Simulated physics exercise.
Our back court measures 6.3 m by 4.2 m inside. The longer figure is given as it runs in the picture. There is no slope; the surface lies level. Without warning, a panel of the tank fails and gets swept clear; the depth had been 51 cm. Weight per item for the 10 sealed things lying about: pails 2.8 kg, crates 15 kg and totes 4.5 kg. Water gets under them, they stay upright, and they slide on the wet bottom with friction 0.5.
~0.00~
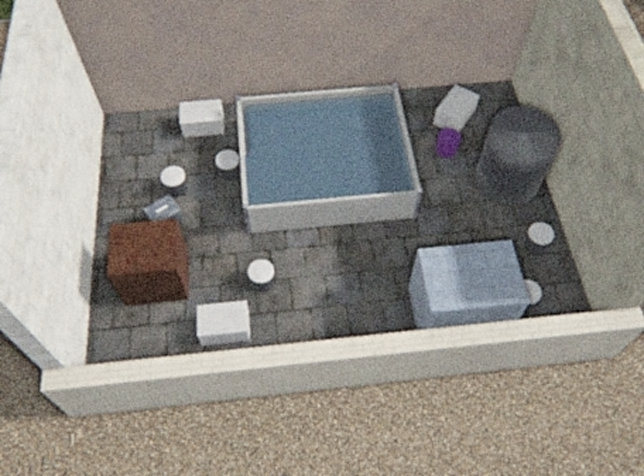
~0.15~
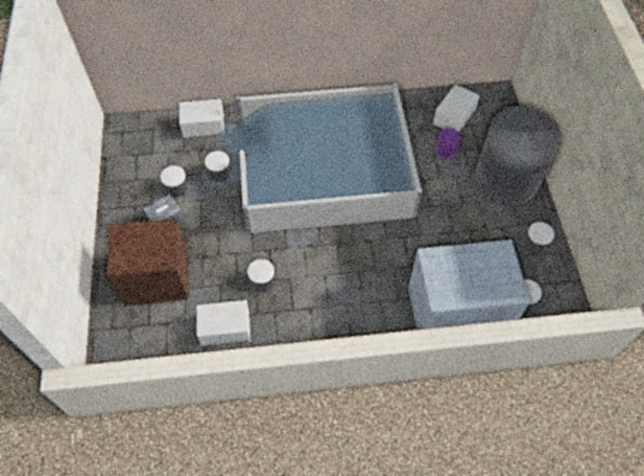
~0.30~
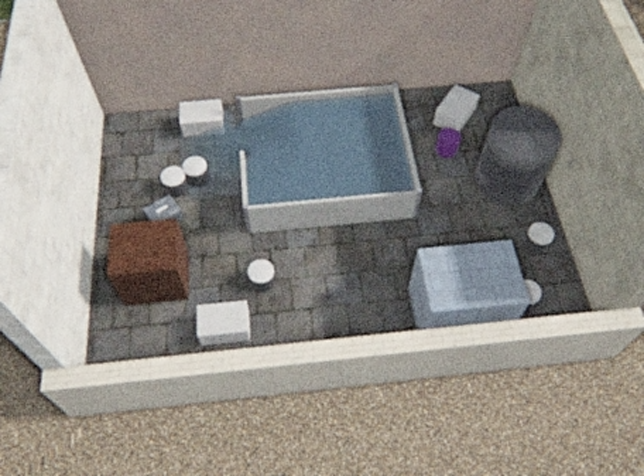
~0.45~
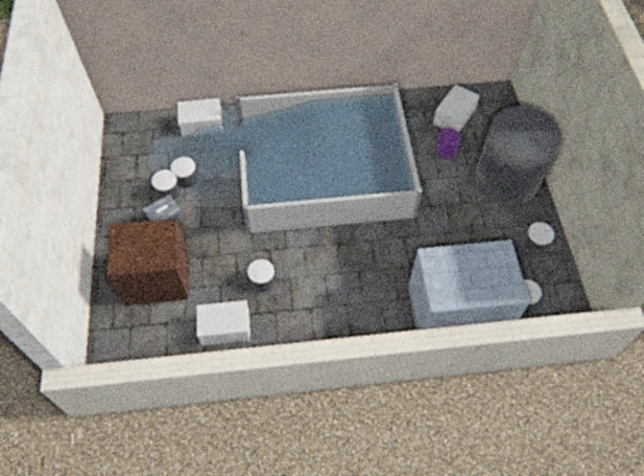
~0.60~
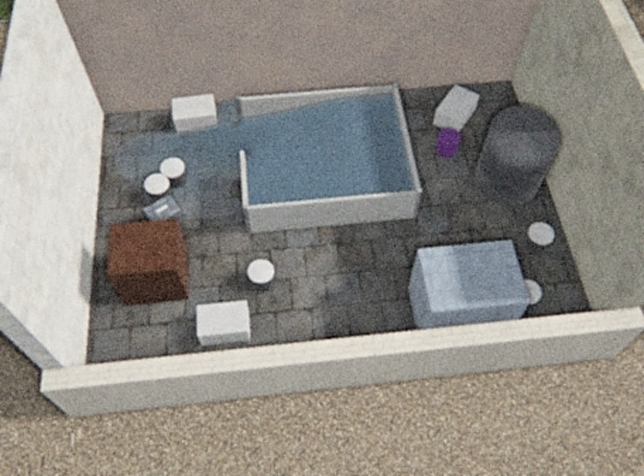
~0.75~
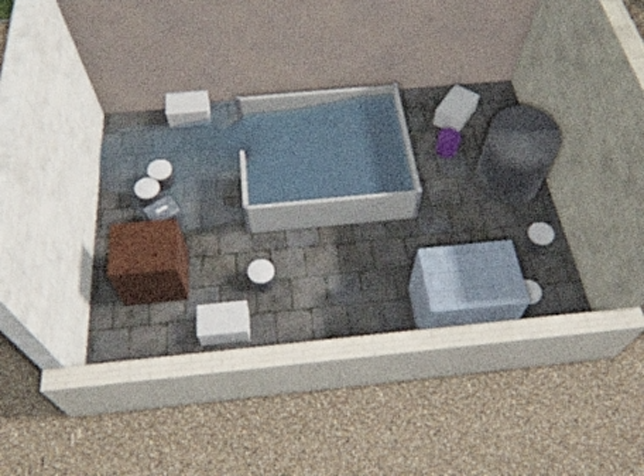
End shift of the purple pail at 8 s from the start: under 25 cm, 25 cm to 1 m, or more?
Essentially unmoved.
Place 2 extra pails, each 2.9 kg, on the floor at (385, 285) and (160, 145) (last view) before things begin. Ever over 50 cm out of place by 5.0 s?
Respectively: Inside the limit and outside the limit.
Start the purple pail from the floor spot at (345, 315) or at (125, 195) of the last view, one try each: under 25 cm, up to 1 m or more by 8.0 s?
Order of tries: It is flushed away; it is flushed away.
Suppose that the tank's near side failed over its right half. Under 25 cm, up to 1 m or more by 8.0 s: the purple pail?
From there, the purple pail gets moved partway.
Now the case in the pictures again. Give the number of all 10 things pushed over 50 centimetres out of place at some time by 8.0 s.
6.
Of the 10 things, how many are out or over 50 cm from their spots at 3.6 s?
The number I get is 4.
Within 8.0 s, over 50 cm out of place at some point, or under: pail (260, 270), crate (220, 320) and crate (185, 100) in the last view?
Taking them in order: Exceeded, exceeded and exceeded.
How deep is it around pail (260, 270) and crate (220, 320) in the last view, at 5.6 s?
I'd estimate 6 cm for the first and 5 cm for the second.
After 1.6 s the purple pail is near (450, 137), 0.0 m from its start, aground; 3 afloat.
After 3.6 s the purple pail is near (450, 137), 0.0 m from its start, aground; 3 afloat.
After 5.6 s the purple pail is near (450, 137), 0.0 m from its start, aground; 5 afloat.
After 8.0 s the purple pail is near (448, 135), 0.0 m from its start, aground; 6 afloat.
